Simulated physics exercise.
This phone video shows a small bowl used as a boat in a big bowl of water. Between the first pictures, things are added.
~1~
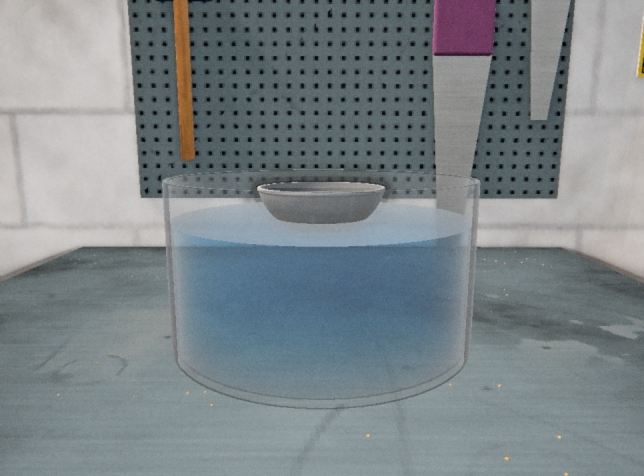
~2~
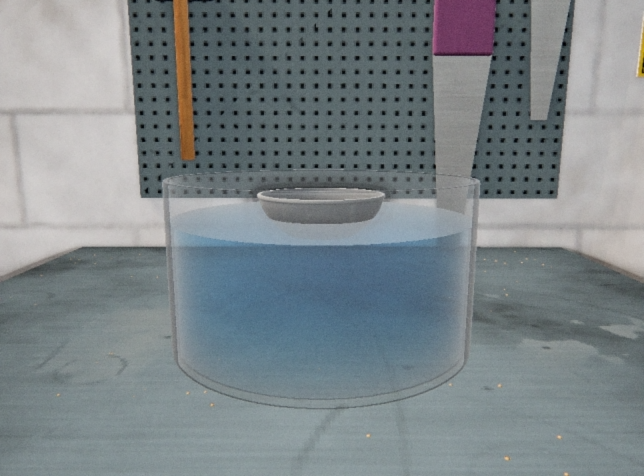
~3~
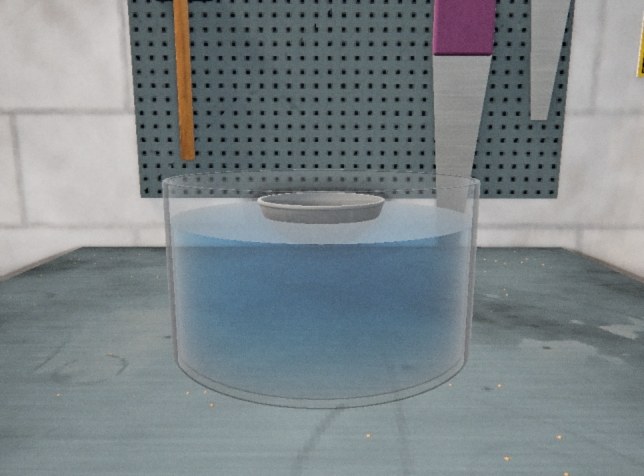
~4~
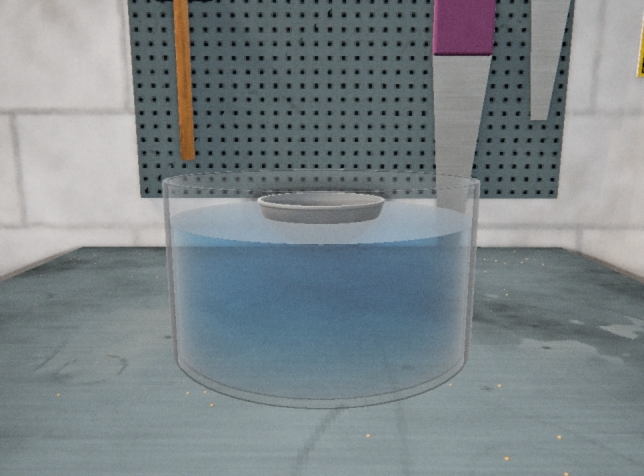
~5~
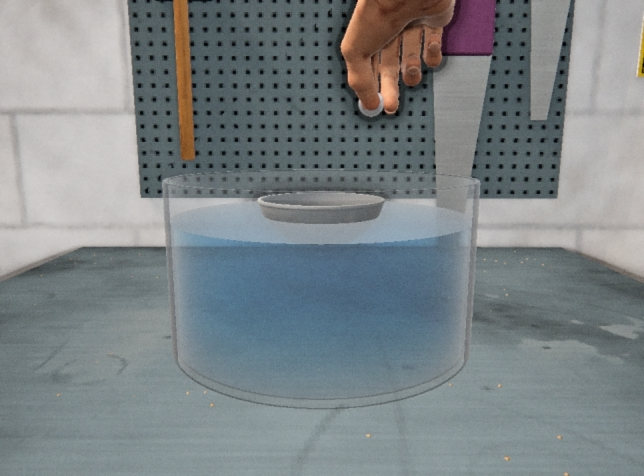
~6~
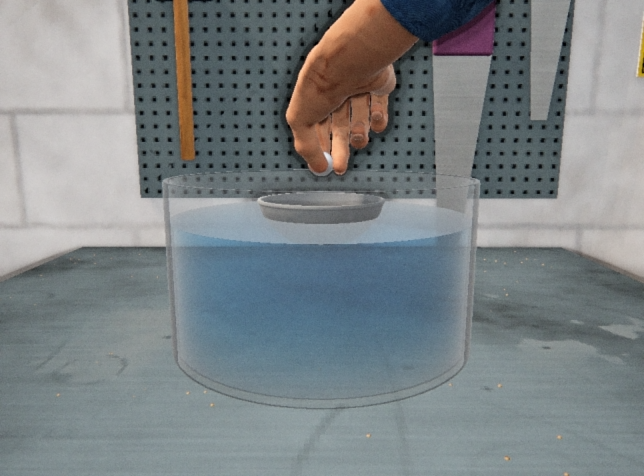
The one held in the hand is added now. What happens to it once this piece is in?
It remains on the surface.
Next, the steel ball is in and the small bowl dips.
After that, it steadies; about a third of its side above the surface.
Finally, the small bowl floats; about a third of its side above the surface.
